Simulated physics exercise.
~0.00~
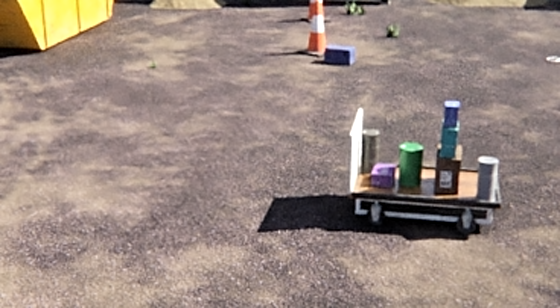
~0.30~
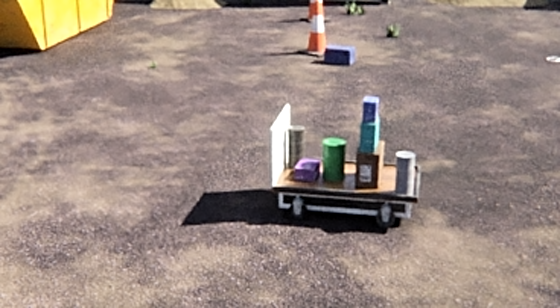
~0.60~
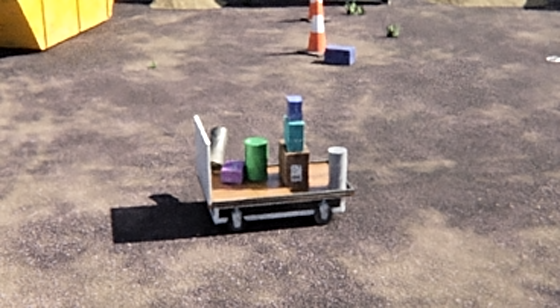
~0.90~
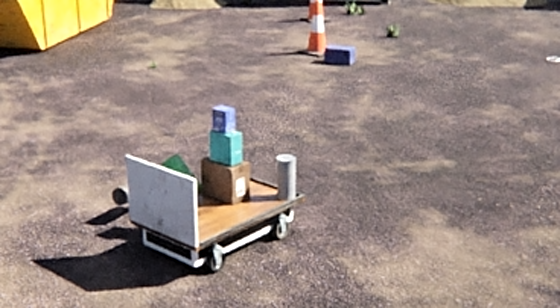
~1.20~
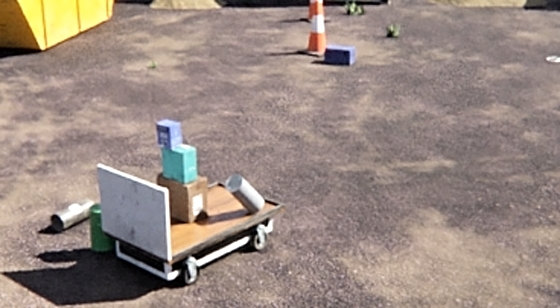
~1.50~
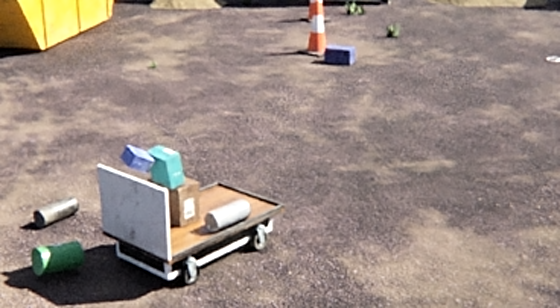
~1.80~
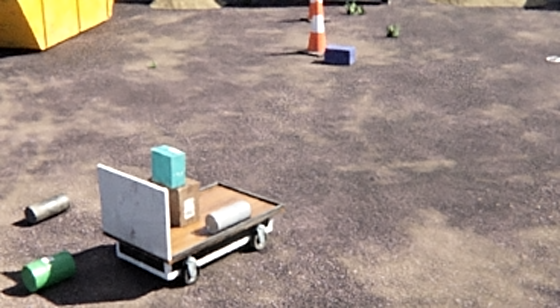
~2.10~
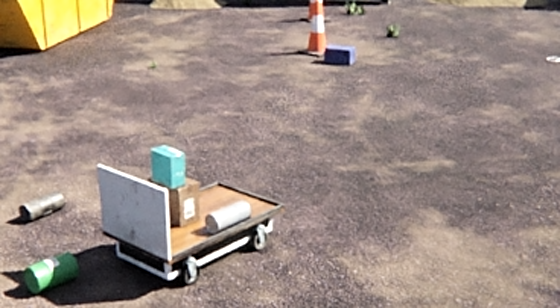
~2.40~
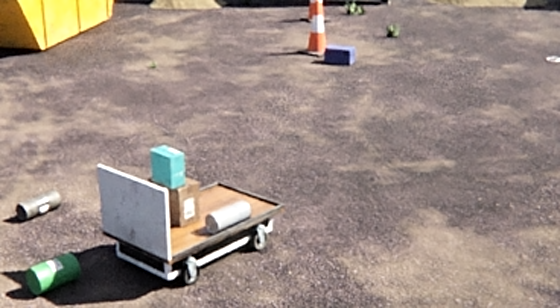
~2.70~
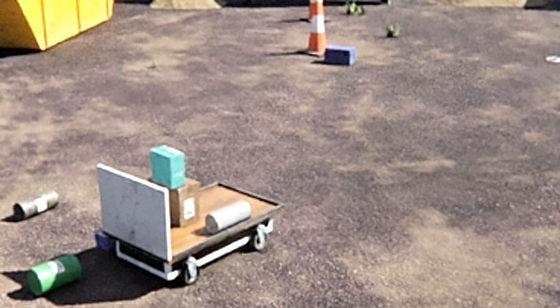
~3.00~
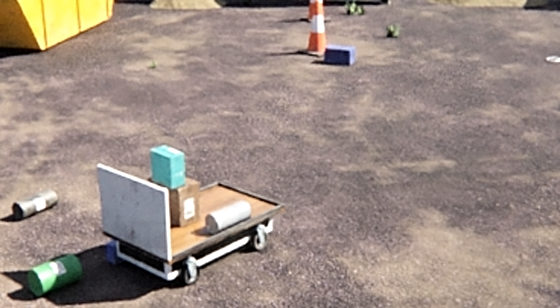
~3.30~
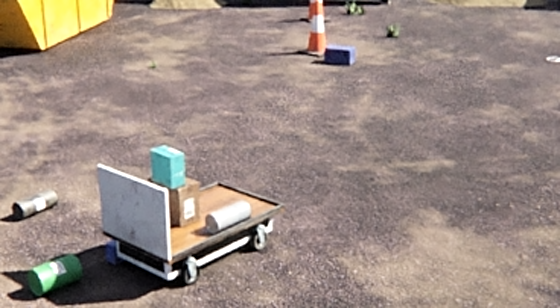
A loaded cart rolls left, turns and stops, spilling two canisters and a blue box.
